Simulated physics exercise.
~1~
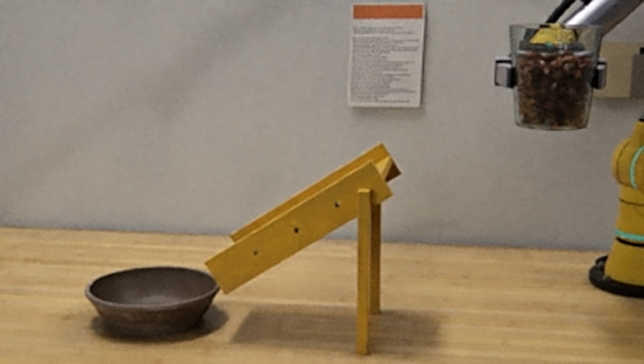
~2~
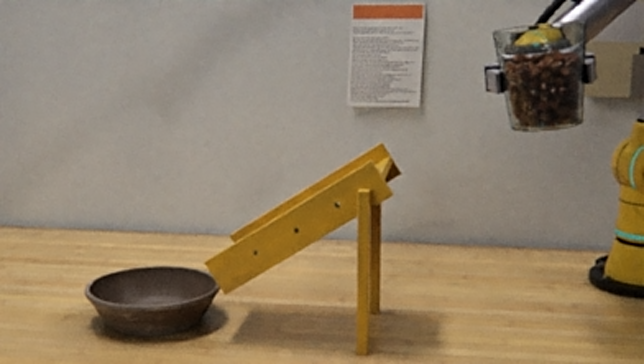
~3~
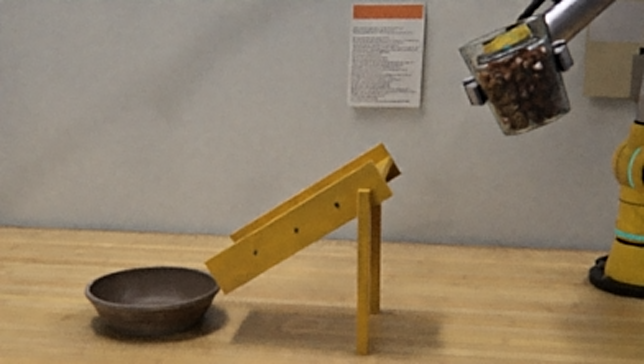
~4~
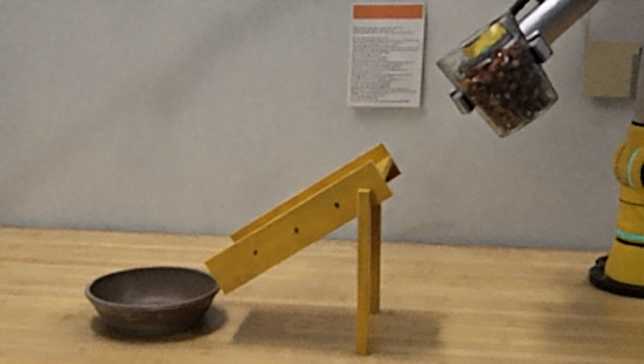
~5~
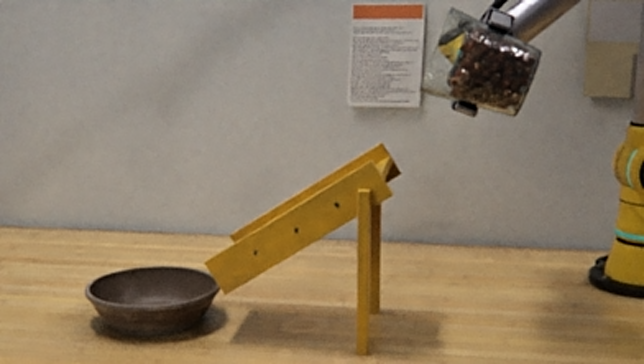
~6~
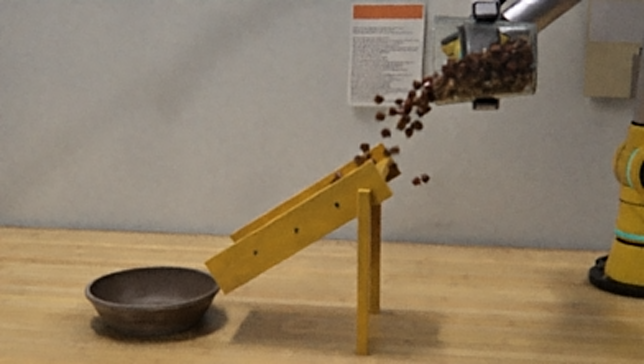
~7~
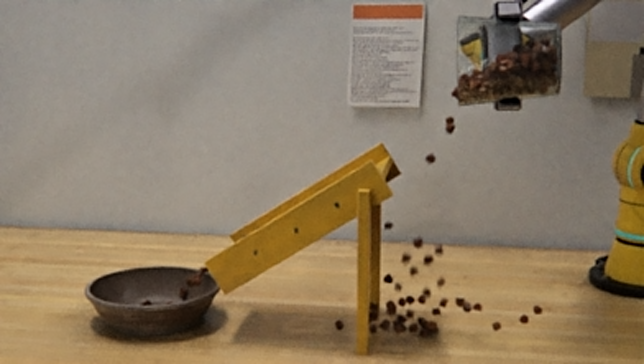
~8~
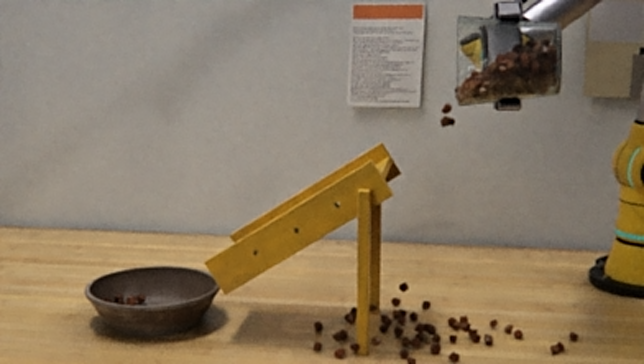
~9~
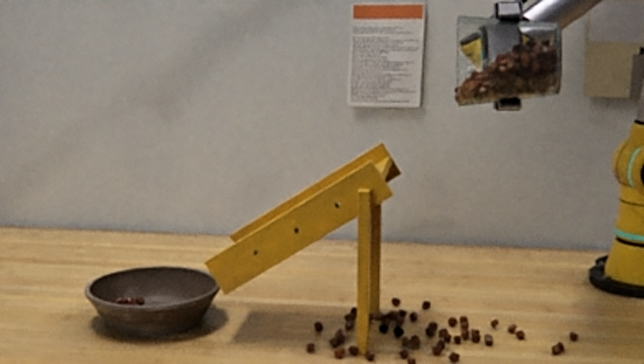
A robot gripper holds a clear beaker of brown pellets at the upper right, above a wooden tabletop seen from the side against a grey wall with a posted paper. A sloping yellow chute on legs stands in the middle, its low end over a dark round bowl at left. The gripper moves left and tips the beaker onto its side, and pellets pour toward the chute's top. It then draws back right while more pellets fall short, bouncing and scattering beneath the chute. Finally, a few pellets rest in the bowl, many lie on the table, and the tilted beaker still holds plenty.
